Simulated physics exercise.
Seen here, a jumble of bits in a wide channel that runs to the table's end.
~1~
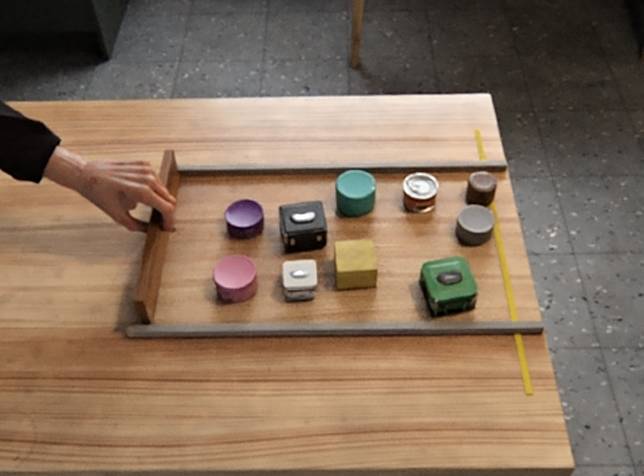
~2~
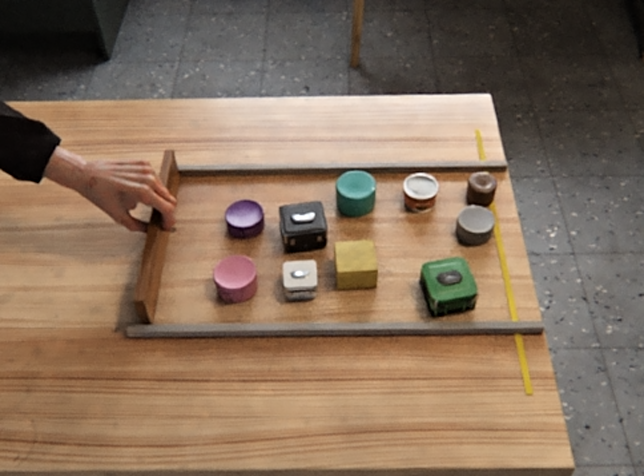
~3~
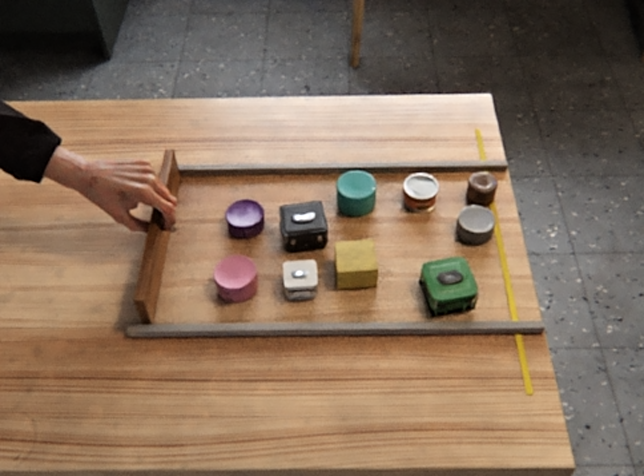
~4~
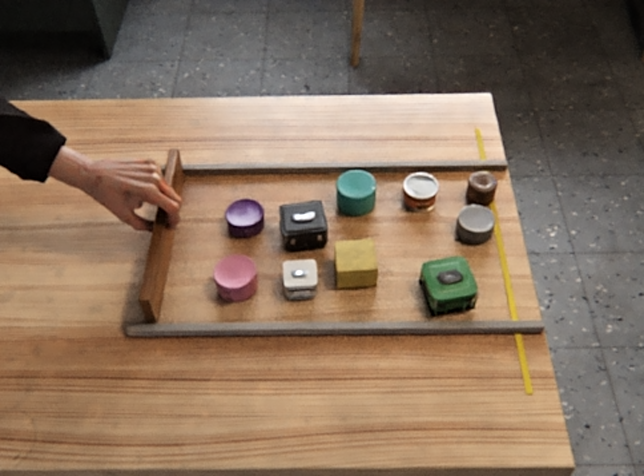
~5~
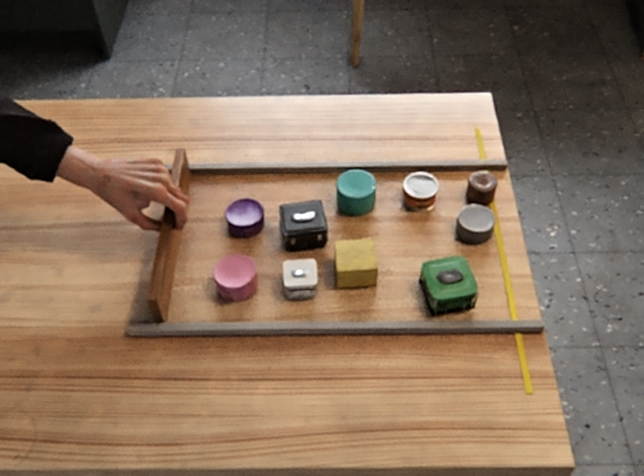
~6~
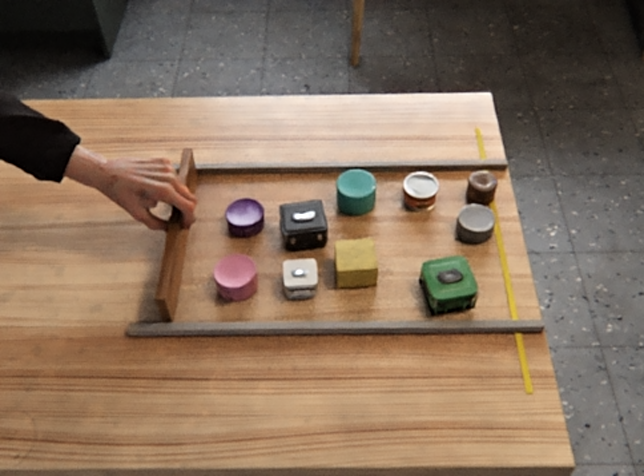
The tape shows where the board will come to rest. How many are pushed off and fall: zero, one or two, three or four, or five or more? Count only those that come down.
The number that fall off is five or more.
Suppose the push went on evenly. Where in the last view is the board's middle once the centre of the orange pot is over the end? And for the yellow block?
About (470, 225), and (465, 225) for the other.
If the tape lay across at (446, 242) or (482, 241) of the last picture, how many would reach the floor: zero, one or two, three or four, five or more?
For each place: Just one or two; at least five.
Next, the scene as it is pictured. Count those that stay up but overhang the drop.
That would be 5.
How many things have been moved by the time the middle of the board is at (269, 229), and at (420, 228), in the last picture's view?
First 5, then 10.
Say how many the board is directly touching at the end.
5 of them.
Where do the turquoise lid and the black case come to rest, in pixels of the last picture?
The turquoise lid at (509, 175), the black case at (523, 236).
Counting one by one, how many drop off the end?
The count is 5.
Soon after, none off yet; brown lid at rest near (482, 189); grey lid at rest near (475, 224); green case at rest near (448, 285).
After that, none off yet; brown lid at rest near (482, 189); grey lid at rest near (475, 224); green case moving near (459, 290).
And then, none off yet; brown lid tilting a little near (526, 186); grey lid displaced about its own width near (509, 219); green case displaced well along near (539, 292).
In the end, the number that fall off is five or more; gone, yellow block, orange pot, green case, grey lid and brown lid.
